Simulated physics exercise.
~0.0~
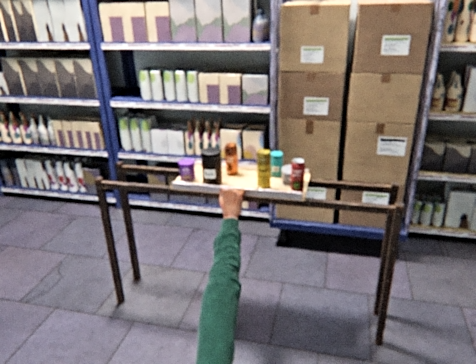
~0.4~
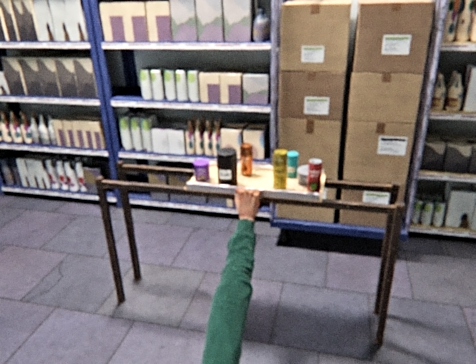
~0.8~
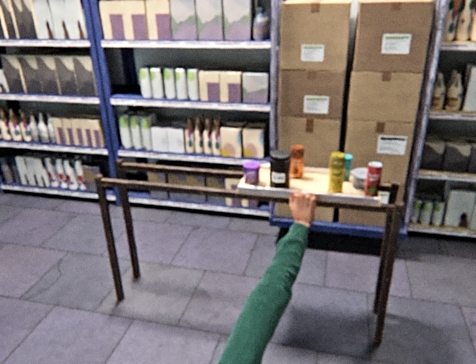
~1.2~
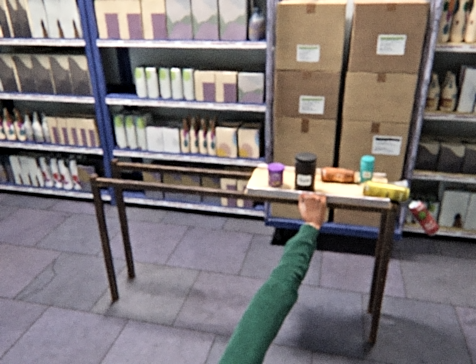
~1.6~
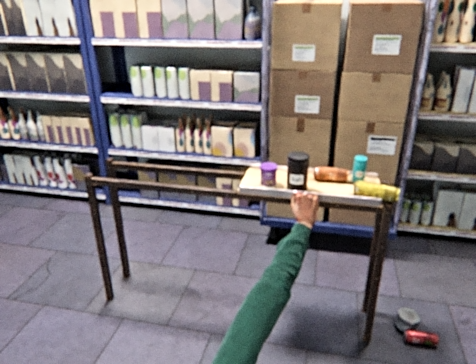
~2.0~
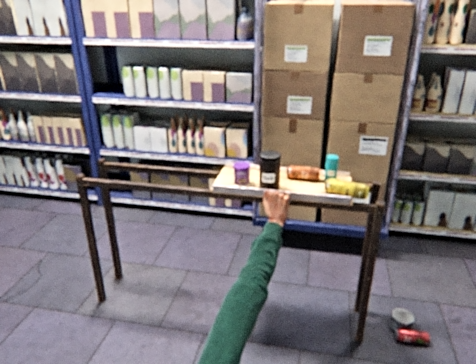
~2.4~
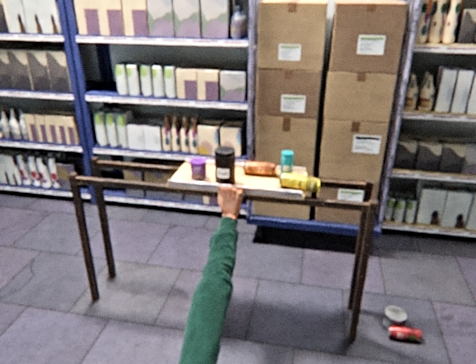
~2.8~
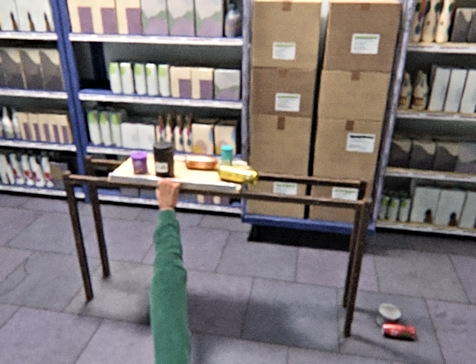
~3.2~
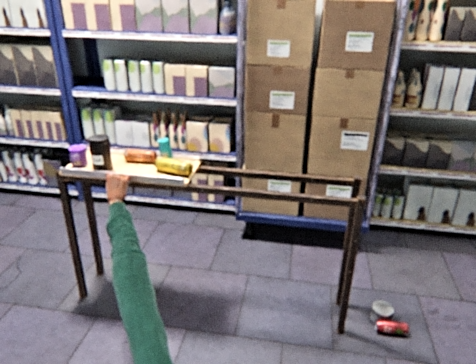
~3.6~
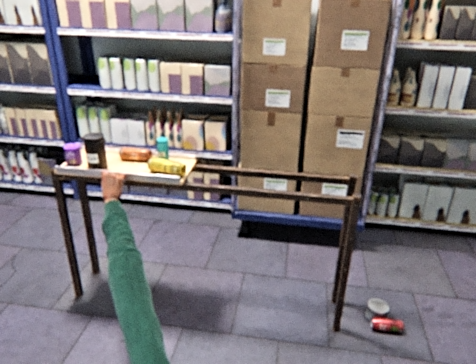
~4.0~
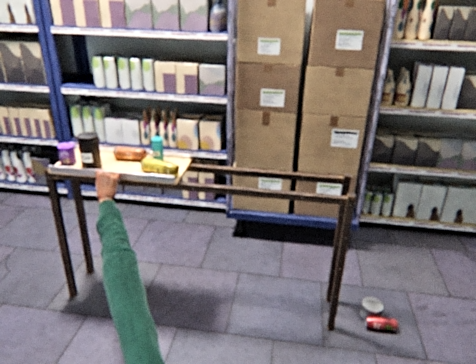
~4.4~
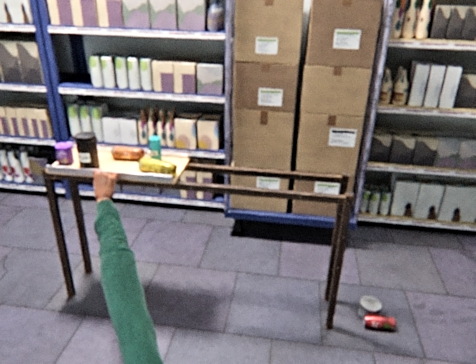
In a store aisle with stocked shelves and stacked cardboard boxes behind, seen from slightly above, a green-sleeved arm grips a pale tray on a brown rail frame. The tray holds a purple tin, black jar, orange can, yellow can, turquoise shaker, grey tub and red can. The hand pushes it right to the end, where the orange and yellow cans topple and the red can and grey tub drop to the floor. The hand then sweeps the tray to the left end. There it rests, with the purple tin, black jar and turquoise shaker still standing.
